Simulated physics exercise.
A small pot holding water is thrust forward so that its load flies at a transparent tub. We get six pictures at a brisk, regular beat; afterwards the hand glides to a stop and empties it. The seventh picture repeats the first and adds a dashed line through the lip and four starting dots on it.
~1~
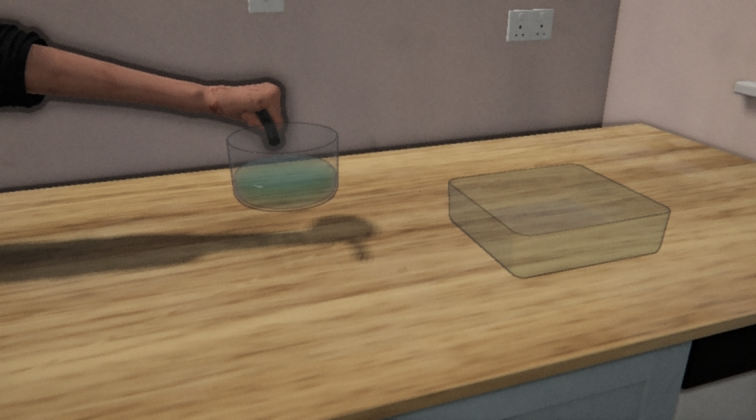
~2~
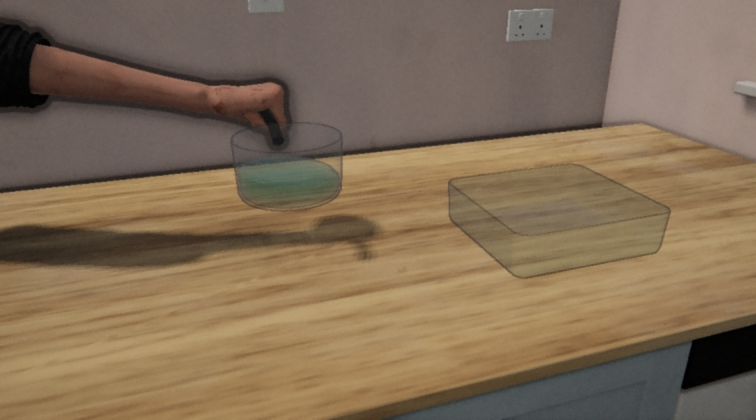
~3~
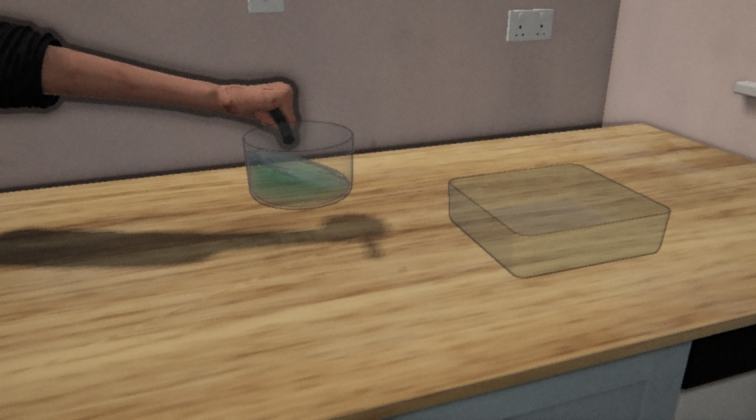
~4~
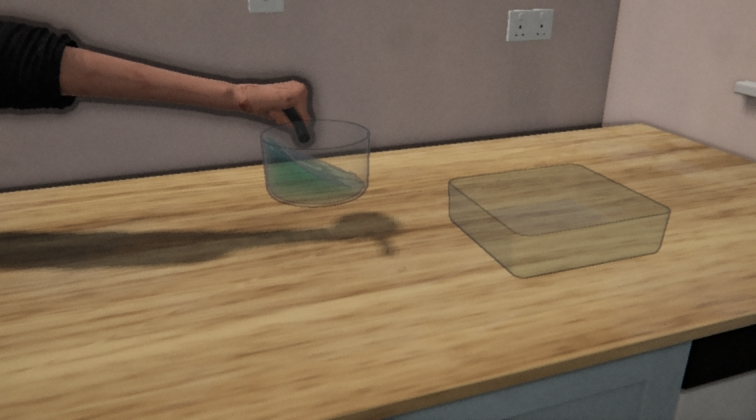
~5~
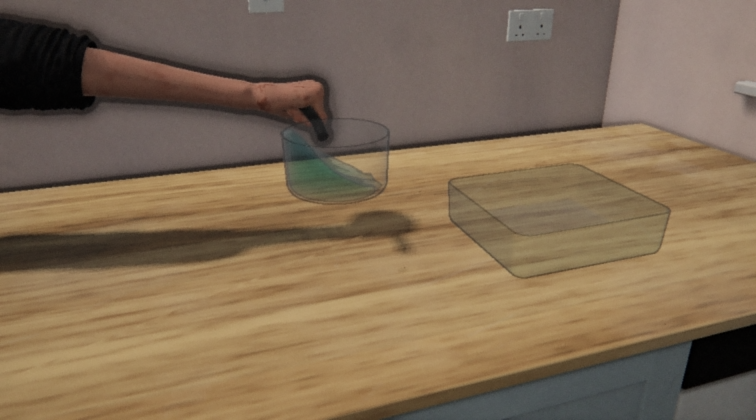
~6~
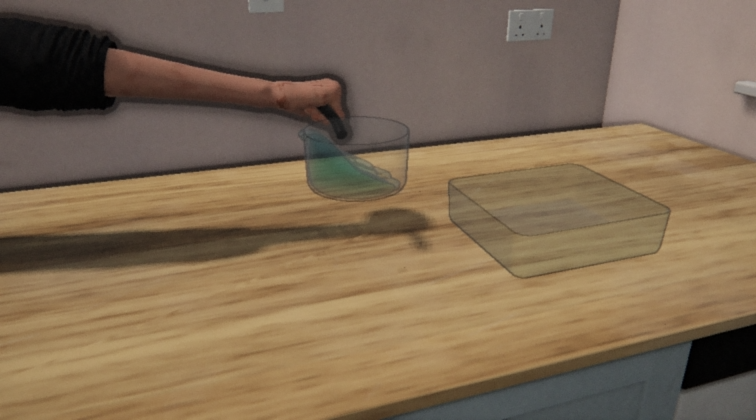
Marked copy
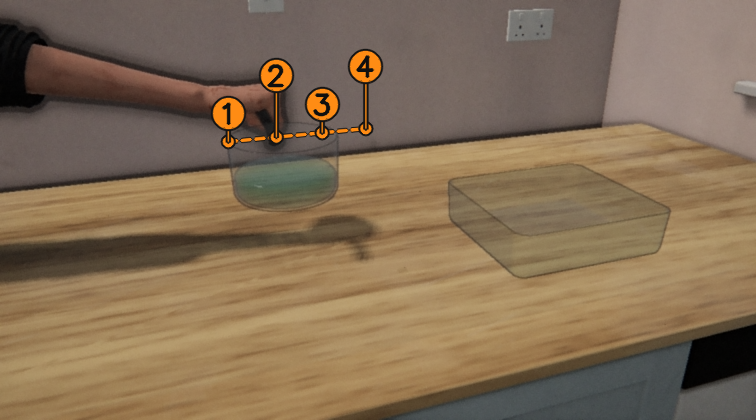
A hand moved a small clear pot of blue-green water rightward above a wooden counter, toward a transparent tub, and the water sloshed up the pot's left side until some rose over the rim.
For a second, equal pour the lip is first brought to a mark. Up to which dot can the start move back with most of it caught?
The limit is 4.
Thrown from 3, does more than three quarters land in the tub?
No, less.
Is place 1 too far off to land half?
Yes.
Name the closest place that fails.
That would be 3.
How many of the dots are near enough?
One of them.
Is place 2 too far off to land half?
Yes, that goes wrong.
In orange, 1 at (228, 141); 2 at (276, 137); 3 at (322, 132); 4 at (365, 128).
With 1, about 6 % lands in the tub, 92 % falls short.
With 2, about 18 % lands in the tub, 79 % falls short.
With 3, about 37 % lands in the tub, 57 % falls short and 6 % goes beside or beyond.
With 4, about 63 % lands in the tub, 29 % falls short and 8 % goes beside or beyond.
